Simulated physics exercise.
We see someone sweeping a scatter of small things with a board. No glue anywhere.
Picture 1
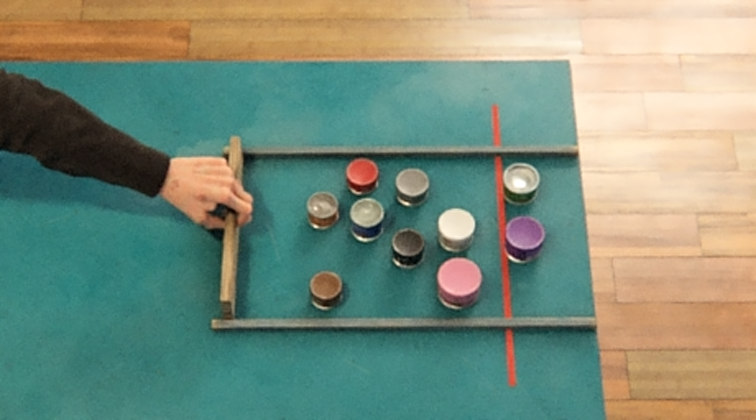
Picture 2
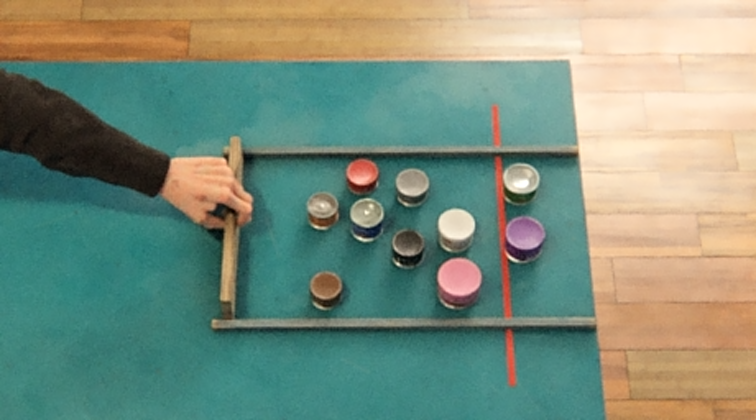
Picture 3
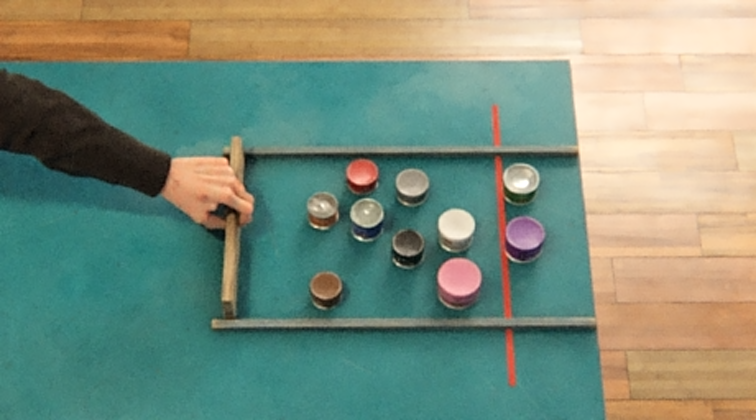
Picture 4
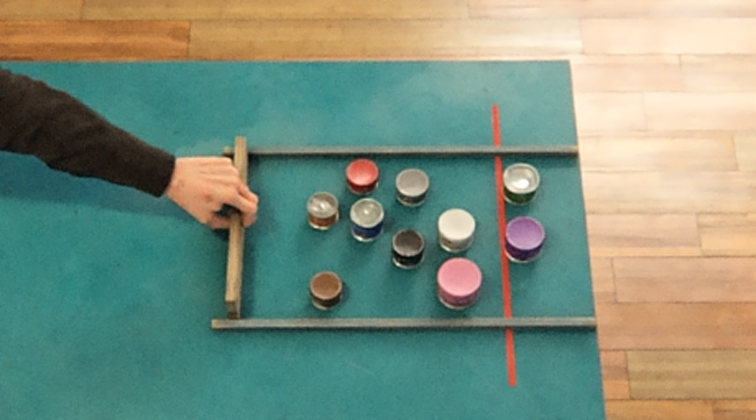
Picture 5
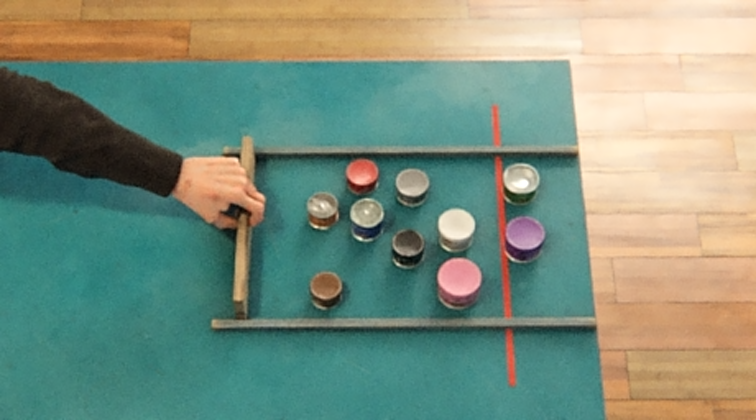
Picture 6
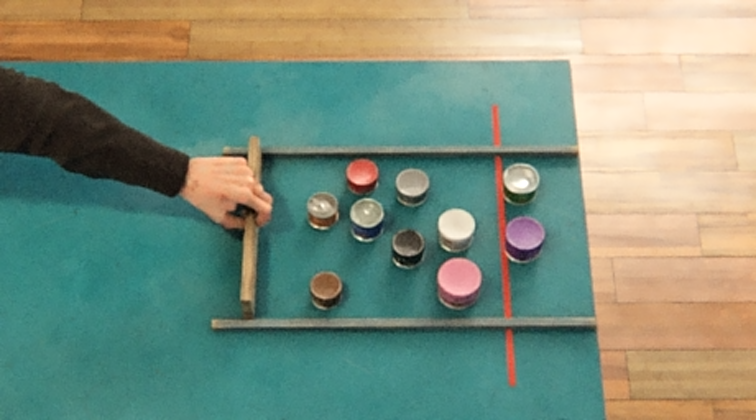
A hand slides a wooden board slightly right toward scattered colourful tins on a teal surface.
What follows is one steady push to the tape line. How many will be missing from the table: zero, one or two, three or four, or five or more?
The number that fall off is zero.
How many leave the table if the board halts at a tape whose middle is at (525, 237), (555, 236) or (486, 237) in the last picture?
In that order 2, 5 and 0.
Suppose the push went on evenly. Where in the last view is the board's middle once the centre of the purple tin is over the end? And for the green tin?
Its middle is around (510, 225) and around (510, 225).
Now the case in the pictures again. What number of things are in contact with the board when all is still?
That makes 5.
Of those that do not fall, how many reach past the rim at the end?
That would be 2.
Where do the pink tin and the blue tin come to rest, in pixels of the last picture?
First (558, 279), then (519, 225).
A little later, none off yet; green tin at rest near (520, 185); purple tin at rest near (524, 240); pink tin at rest near (459, 284).
When it is over, the number that fall off is zero.
